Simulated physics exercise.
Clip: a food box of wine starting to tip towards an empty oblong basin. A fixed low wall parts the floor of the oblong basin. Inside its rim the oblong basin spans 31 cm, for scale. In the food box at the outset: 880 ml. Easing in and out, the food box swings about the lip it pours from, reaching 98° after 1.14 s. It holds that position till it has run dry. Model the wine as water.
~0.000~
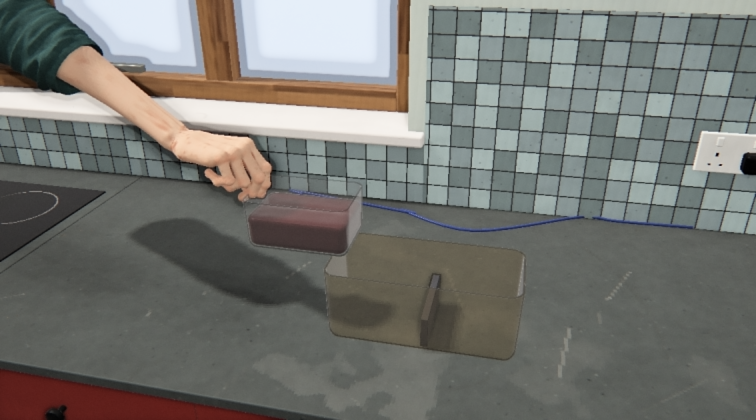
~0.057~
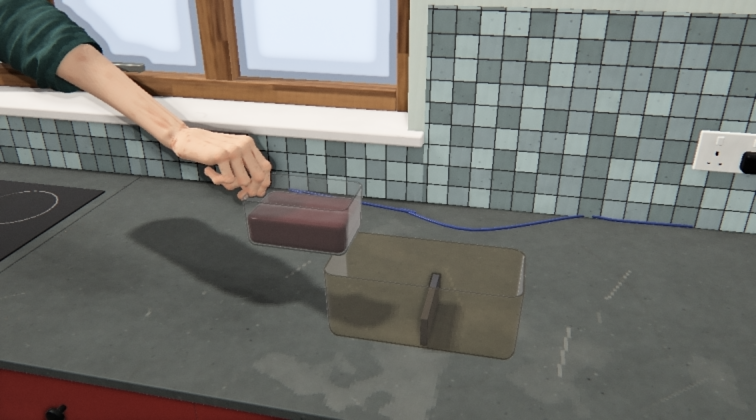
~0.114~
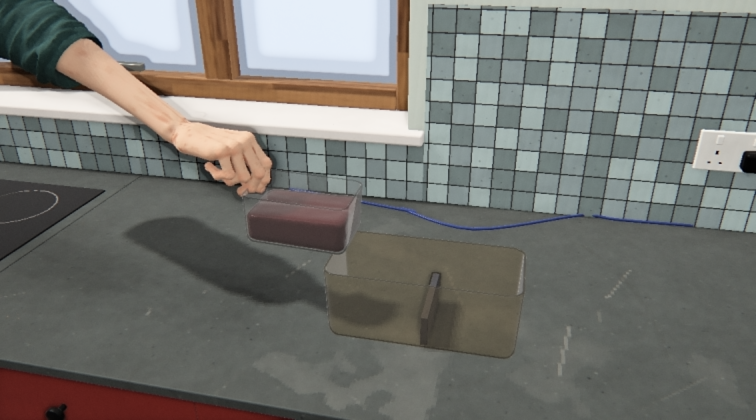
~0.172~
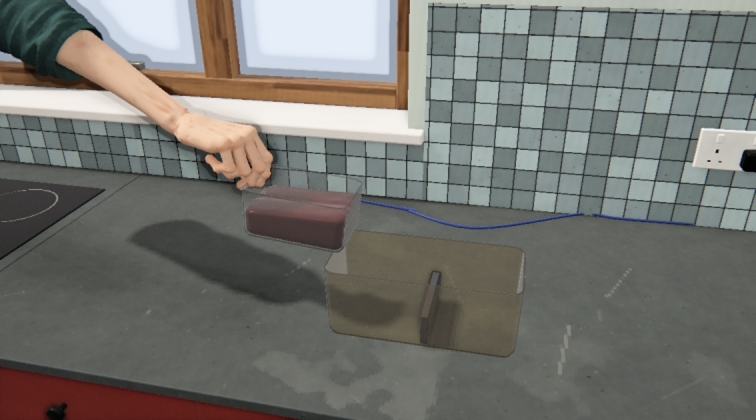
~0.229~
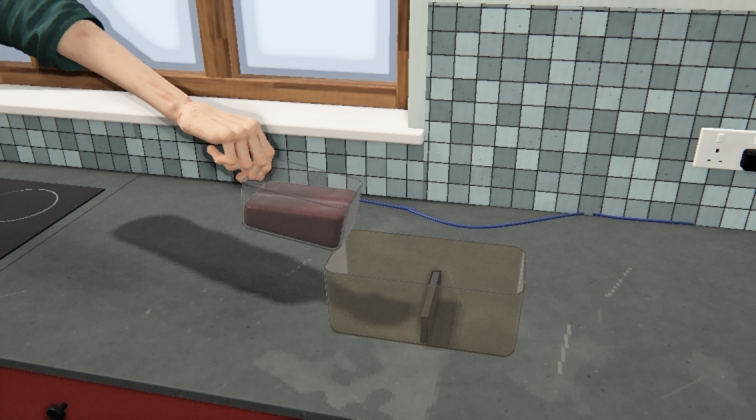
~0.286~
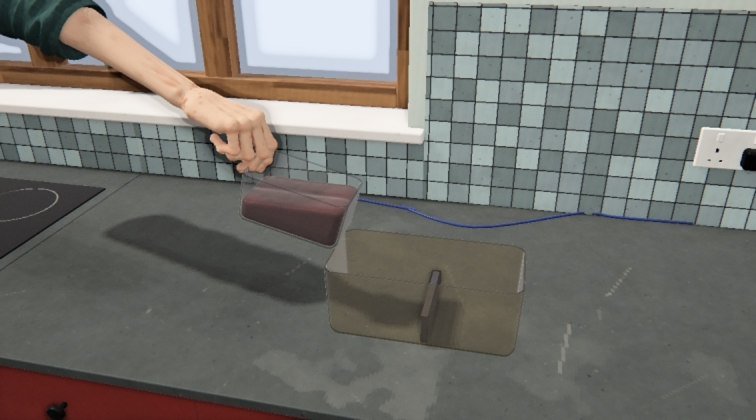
At the start, a hand at the left holds a clear food box of dark red wine level beside an empty, see-through oblong basin with a low wall inside, on a grey counter. Slowly at first, then a little faster, the hand raises the box's left end, tilting it slightly towards the motionless basin.
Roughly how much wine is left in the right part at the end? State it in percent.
Roughly 22 per cent is left in the right part.
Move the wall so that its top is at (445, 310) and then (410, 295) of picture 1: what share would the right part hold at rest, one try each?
Respectively 20 and 60 %.
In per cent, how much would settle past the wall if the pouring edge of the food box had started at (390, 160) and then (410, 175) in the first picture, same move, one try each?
85 then 85 %.
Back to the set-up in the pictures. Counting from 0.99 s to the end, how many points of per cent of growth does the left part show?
Around 26 in a hundred.
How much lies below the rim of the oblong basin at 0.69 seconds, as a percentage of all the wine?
Some 7 per cent.
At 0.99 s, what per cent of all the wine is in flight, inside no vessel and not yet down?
Estimate: Around 12 per cent.
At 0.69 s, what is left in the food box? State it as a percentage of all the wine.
At that time about 60 in a hundred parts are still held.
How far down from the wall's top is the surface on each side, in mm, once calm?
The left side gives some 22 mm, the right side some 44 mm.
After 0.69 s the tilt is 65° and 60 per cent is still to pour, 7 is left of the wall and 0 right of it.
After 0.99 s the tilt is 94° and 15 per cent is still to pour, 48 is left of the wall and 22 right of it.
After 1.30 s the tilt is 98° and 2 per cent is still to pour, 69 is left of the wall and 21 right of it.
After 1.64 s the tilt is 98° and 0 per cent is still to pour, 74 is left of the wall and 22 right of it.
In the end 74 per cent lies left of the wall, 22 right of it and 5 outside.
